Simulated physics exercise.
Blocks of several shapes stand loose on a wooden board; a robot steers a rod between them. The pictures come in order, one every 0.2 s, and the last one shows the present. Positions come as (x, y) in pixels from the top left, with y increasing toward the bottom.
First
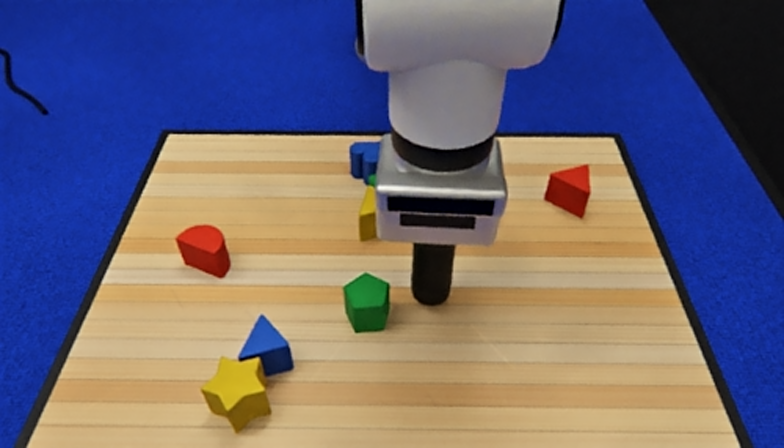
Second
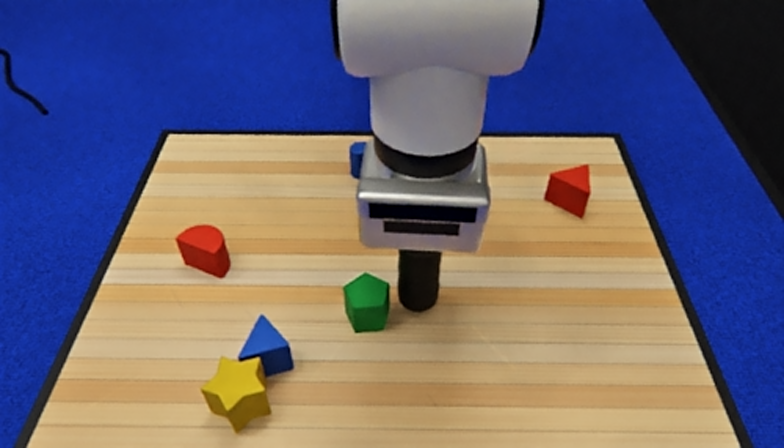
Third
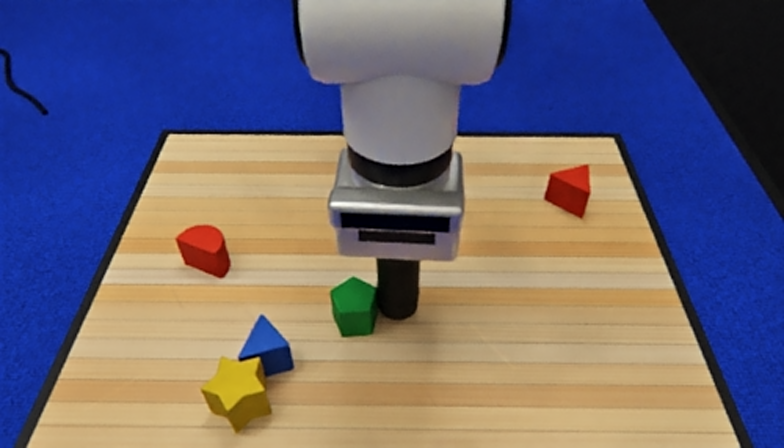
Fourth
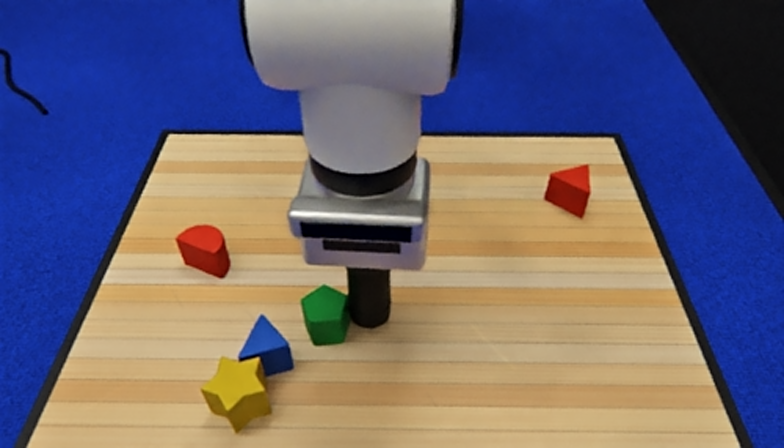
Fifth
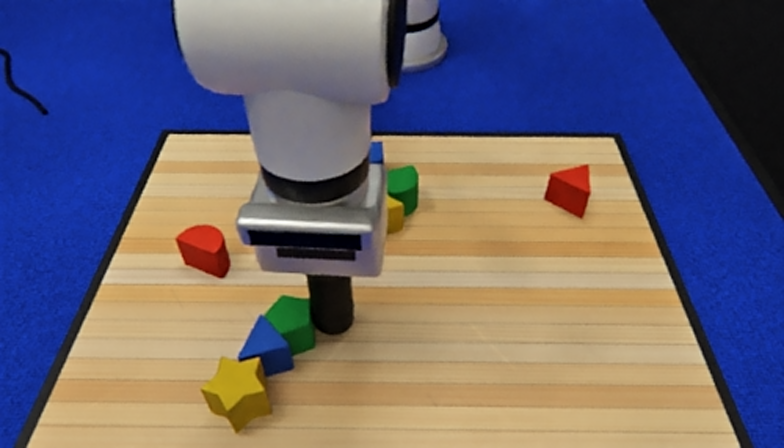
Robot arm lowering a black rod leftward across a wooden board, pushing a green five-sided block up against a blue triangular block.
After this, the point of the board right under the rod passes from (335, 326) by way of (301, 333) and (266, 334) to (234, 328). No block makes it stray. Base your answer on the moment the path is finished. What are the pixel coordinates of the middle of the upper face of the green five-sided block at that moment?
It will likely be found at (186, 326).
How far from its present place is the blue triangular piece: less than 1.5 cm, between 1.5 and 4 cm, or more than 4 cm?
The answer will be the long band, over 4 cm.
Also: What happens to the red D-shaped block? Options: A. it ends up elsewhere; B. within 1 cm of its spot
Answer: B.
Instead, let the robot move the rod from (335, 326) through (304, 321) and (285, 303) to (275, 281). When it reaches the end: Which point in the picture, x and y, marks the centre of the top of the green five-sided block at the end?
My prediction: (250, 309).
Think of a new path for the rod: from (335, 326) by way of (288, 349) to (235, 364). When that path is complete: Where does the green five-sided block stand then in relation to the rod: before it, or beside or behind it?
It is still there in front.
On the path given first. Halfway along, rod (281, 328); yellow star block (226, 389), turned 30° anticlockwise; blue triangular piece (213, 353), turned 15° anticlockwise; green five-sided block (234, 322), turned 15° anticlockwise.
At the end, rod (232, 321); red D-shaped block still; yellow star block (226, 389), turned 30° anticlockwise; blue triangular piece (192, 360), turned 45° anticlockwise; green five-sided block (186, 326), turned 45° anticlockwise.
